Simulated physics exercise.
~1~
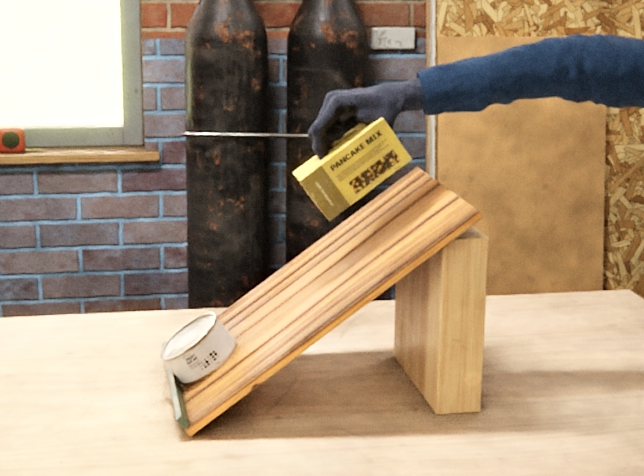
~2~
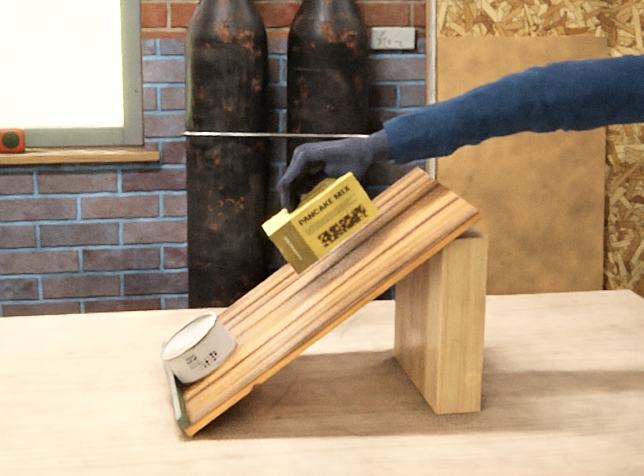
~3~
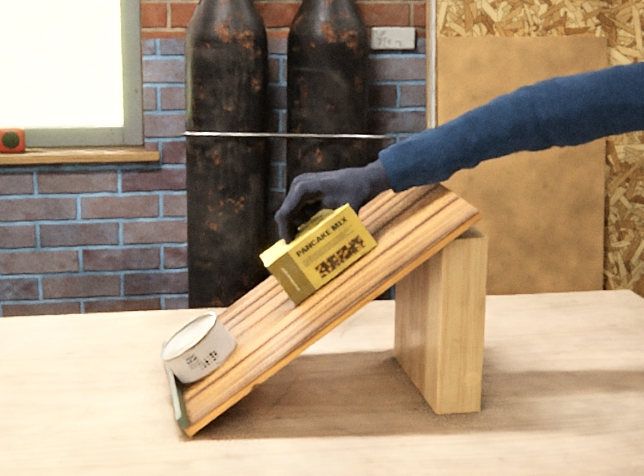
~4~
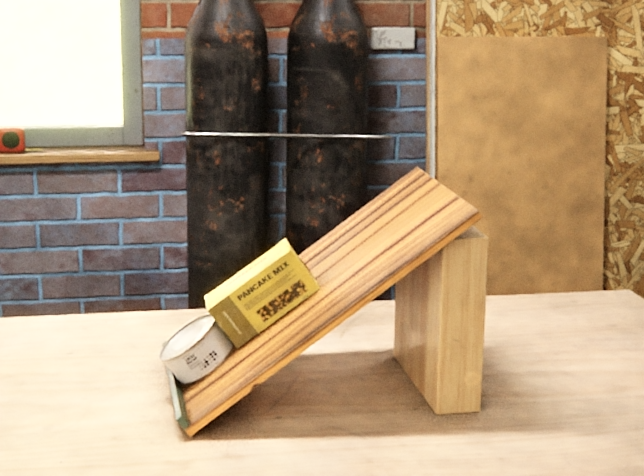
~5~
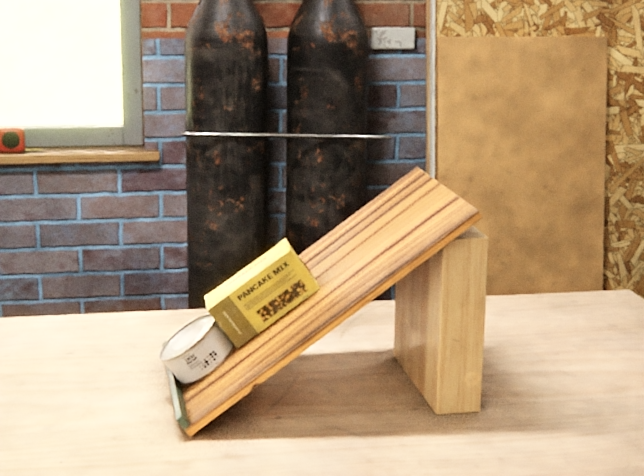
The clip shows a gloved hand lowering a yellow carton of pancake mix onto a sloping wooden board and letting go. The carton moves down the slope to the left and ends at rest against the white tub near the bottom.
